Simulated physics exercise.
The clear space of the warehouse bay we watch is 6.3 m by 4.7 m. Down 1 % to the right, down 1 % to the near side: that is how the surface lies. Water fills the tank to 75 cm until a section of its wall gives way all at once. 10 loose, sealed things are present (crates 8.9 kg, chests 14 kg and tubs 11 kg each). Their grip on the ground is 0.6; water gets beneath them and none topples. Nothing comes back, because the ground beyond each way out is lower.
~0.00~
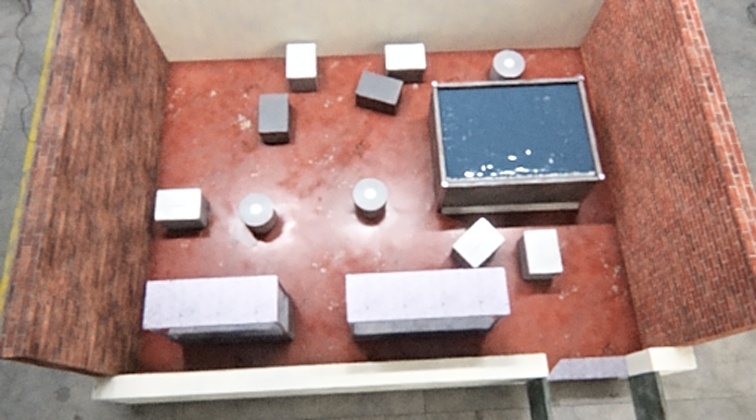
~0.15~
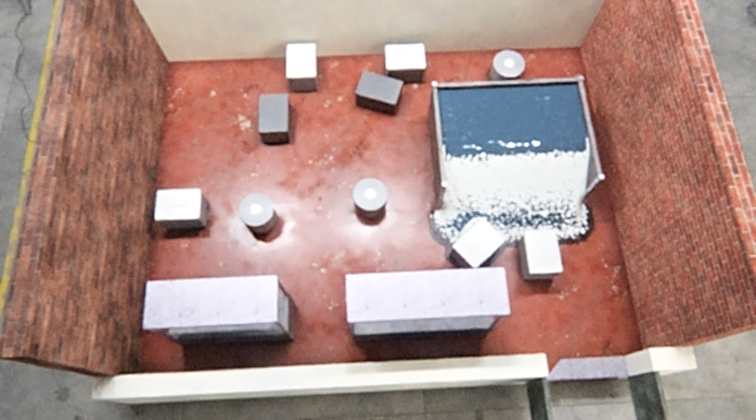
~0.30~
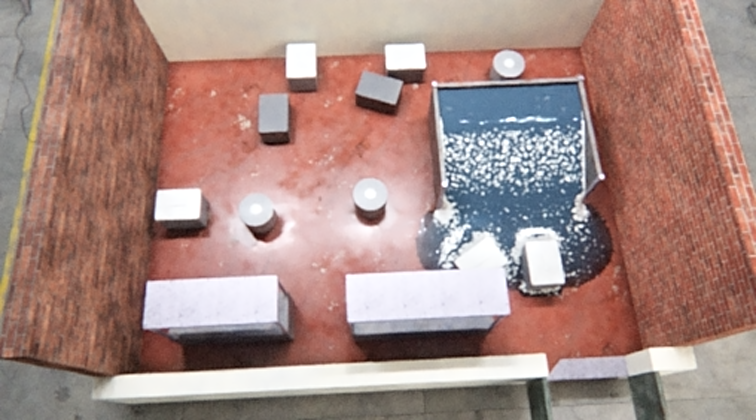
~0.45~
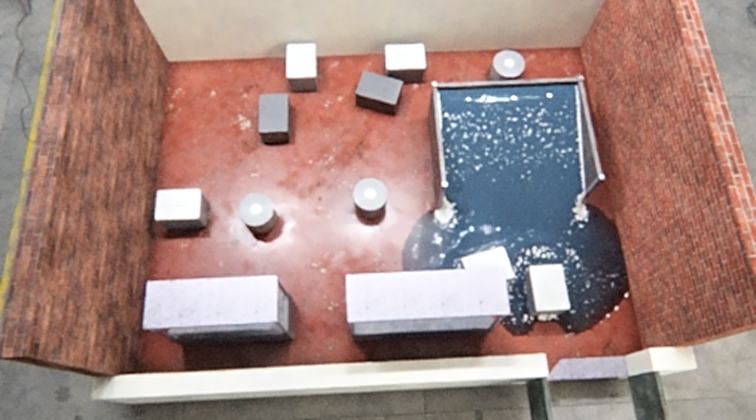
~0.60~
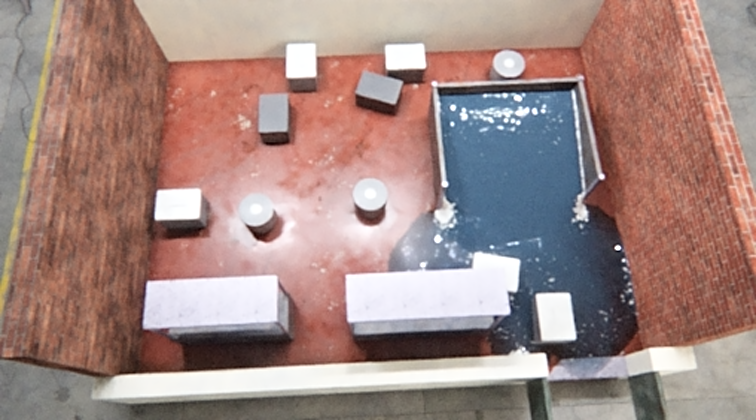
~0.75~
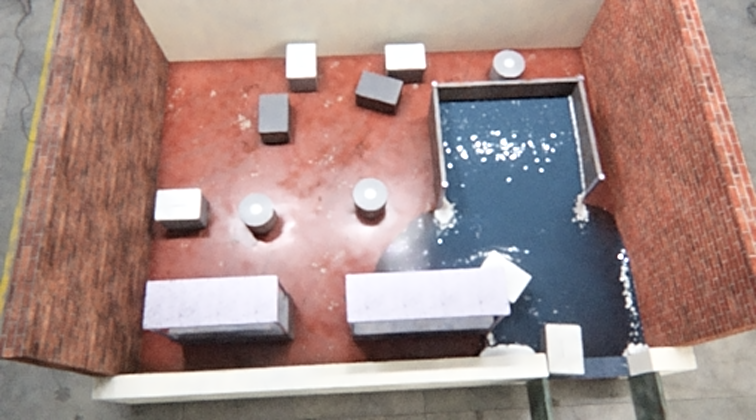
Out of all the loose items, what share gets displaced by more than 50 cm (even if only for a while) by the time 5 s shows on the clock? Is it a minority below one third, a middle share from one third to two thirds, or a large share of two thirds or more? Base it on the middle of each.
Fewer than a third get shoved past half a metre.
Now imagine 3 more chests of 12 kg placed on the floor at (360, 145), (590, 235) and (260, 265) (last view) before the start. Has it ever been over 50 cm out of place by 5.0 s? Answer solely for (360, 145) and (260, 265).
One by one: A smaller shift, a bigger shift.
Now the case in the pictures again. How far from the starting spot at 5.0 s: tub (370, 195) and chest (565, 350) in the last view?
In order: 0 cm, then washed out.
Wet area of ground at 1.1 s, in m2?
Somewhere around 9.5 m2, roughly.
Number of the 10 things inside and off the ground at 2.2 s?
At that time, 0.
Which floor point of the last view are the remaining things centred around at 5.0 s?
Centre of the remaining things: Roughly (338, 129).
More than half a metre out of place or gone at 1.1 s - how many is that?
I make it 2.
After 1.1 s 2 of 10 are over 50 cm from their spots; 1 afloat.
After 2.2 s 2 of 10 are over 50 cm from their spots; 0 afloat.
After 3.5 s 2 of 10 are over 50 cm from their spots; 0 afloat.
After 5.0 s 2 of 10 are over 50 cm from their spots, and 2 have been at some point; 0 afloat.
